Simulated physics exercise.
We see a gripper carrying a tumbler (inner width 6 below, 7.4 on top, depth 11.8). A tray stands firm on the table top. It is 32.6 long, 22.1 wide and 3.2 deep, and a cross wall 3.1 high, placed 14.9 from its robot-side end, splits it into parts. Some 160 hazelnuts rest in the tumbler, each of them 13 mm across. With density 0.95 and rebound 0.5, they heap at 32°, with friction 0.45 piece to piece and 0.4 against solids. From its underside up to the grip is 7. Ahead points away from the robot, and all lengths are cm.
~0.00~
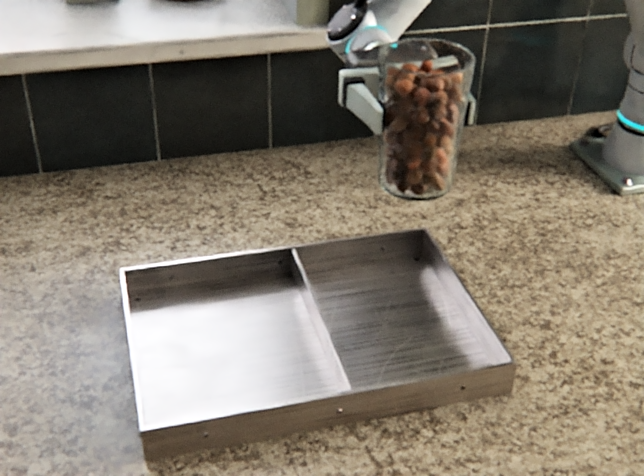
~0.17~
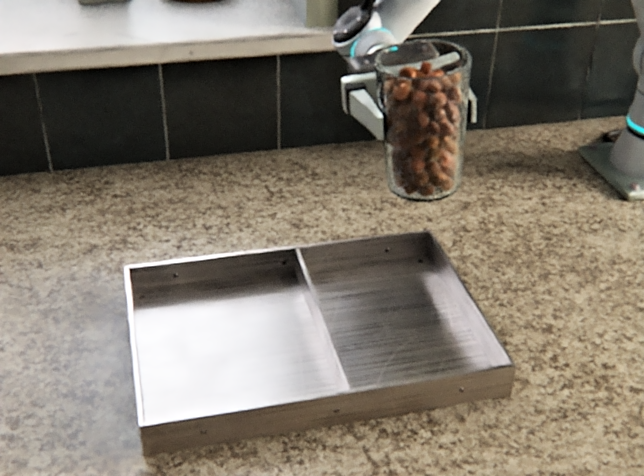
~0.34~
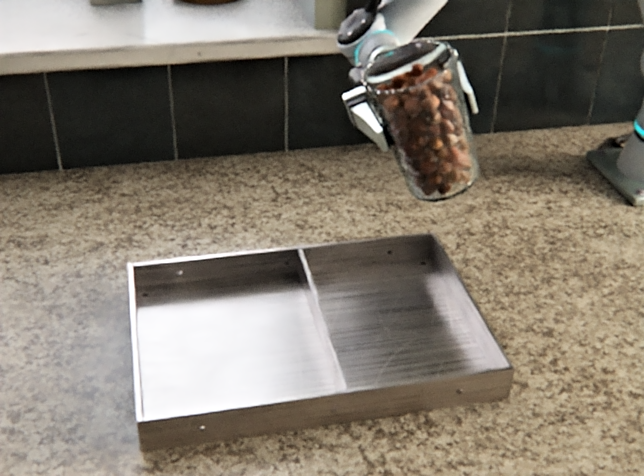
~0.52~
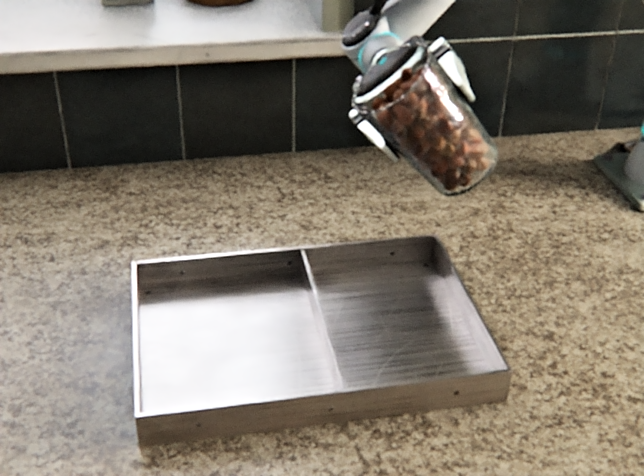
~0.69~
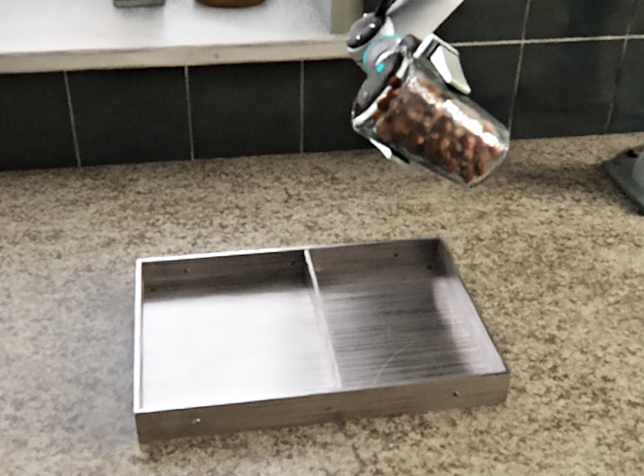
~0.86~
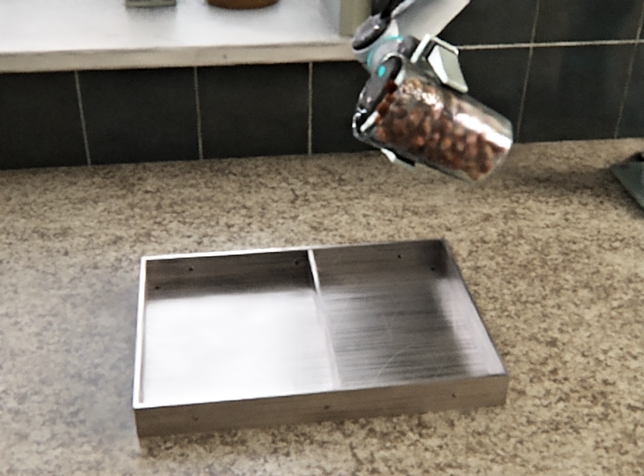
A robotic gripper at the upper right holds a clear glass tumbler of reddish-brown hazelnuts above a speckled beige countertop, seen from above at an angle. Below sits a silvery metal tray split by a wall into two empty sections, with dark tiles and a pale ledge behind. The gripper steadily tilts the tumbler, its mouth leaning left and its base swinging right, while the view shifts slightly.
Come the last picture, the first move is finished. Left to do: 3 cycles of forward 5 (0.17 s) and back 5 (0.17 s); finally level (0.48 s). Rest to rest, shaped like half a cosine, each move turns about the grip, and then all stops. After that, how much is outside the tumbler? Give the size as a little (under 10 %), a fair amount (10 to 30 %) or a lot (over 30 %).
A fair amount.
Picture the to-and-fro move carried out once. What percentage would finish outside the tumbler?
Estimate: Around 10 %.
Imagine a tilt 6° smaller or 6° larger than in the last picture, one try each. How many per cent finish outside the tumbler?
About 10 per cent for the first try and 30 per cent for the second.
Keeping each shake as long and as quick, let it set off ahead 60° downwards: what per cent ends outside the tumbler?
0 %.
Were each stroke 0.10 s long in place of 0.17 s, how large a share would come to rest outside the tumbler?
It would be some 45 %.
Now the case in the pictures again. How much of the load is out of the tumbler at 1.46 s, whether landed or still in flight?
Near 15 in a hundred parts have gone so far.
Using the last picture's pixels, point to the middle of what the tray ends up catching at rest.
Roughly at (279, 341) in the last picture.
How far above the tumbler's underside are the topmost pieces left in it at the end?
The top sits some 10.5 cm up.
After 1.46 s, tilted 61° forward, highest piece 26 above the table; 135 in the tumbler, 13 in the far-side part, 3 in the robot-side part, 4 in flight or on a rim.
After 2.06 s, tilted 42° forward, highest piece 26 above the table; 124 in the tumbler, 18 in the far-side part, 12 in the robot-side part, 1 in flight or on a rim.
After 2.56 s, level, highest piece 28 above the table; 124 in the tumbler, 19 in the far-side part, 12 in the robot-side part.
After 3.61 s, level, highest piece 28 above the table; 124 in the tumbler, 19 in the far-side part, 12 in the robot-side part.
At rest, 124 in the tumbler, 19 in the far-side part, 12 in the robot-side part. That is 20 % outside the tumbler.
